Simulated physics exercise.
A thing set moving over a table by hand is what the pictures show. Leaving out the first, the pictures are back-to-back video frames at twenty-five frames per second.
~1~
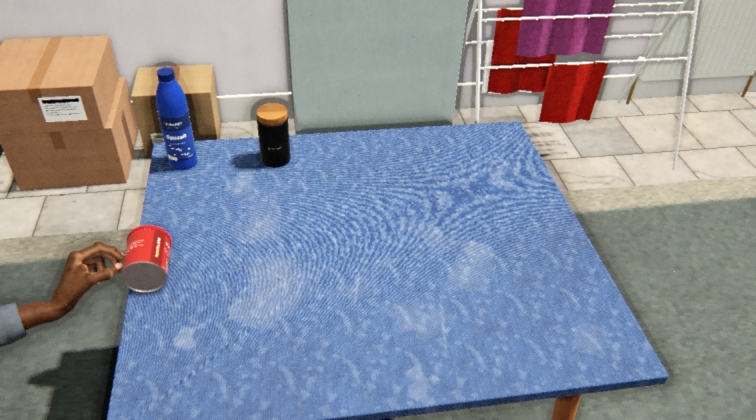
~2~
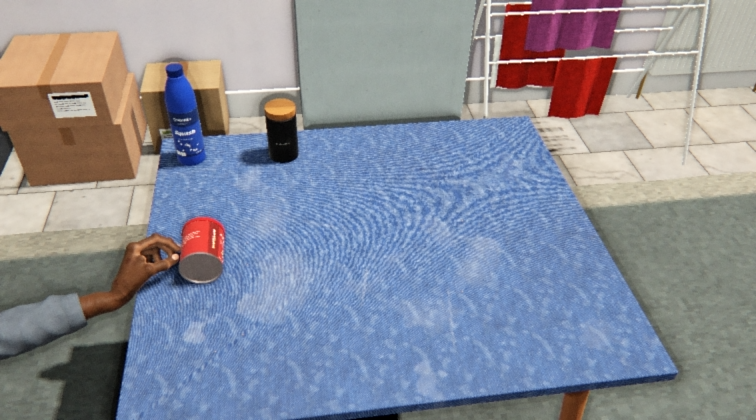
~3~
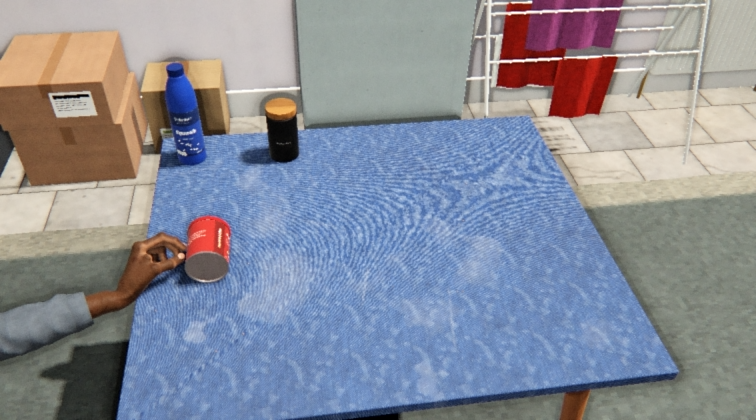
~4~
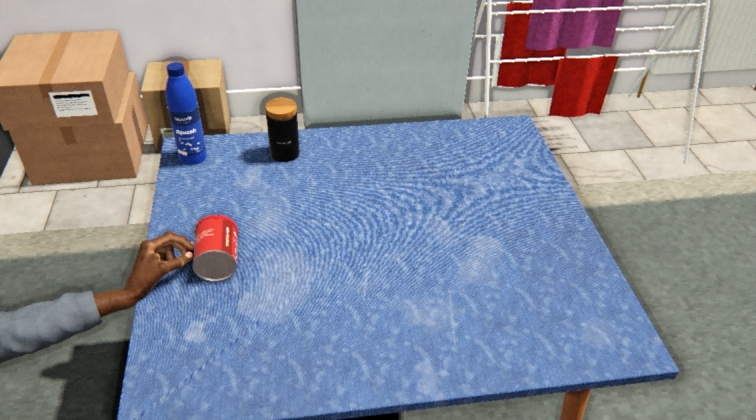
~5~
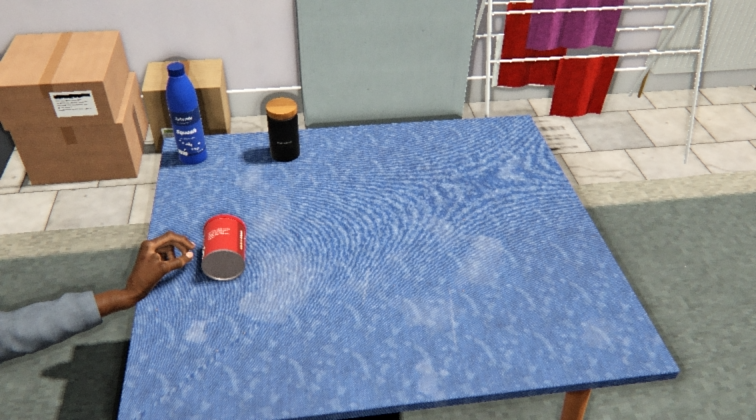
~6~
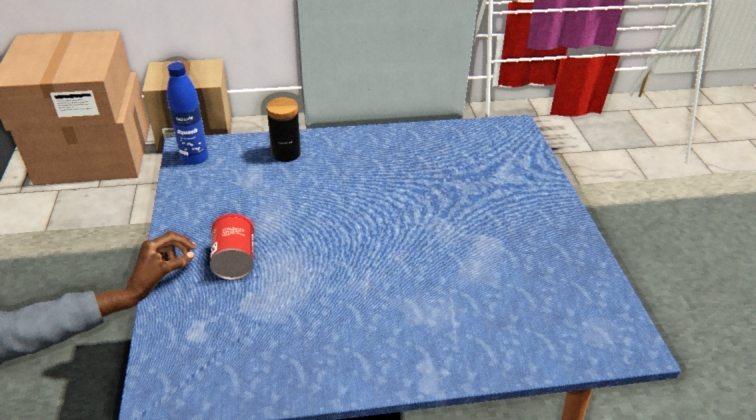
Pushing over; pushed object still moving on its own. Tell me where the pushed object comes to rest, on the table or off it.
It rests on the table.
Then, 0.10 s on from there, red tin shifted about its own width near (249, 246).
Then, 0.30 s on from there, red tin shifted about its own width near (270, 243).
In the end, moved from the start, red tin. At the end, from the last picture's camera, red tin near (278, 243).
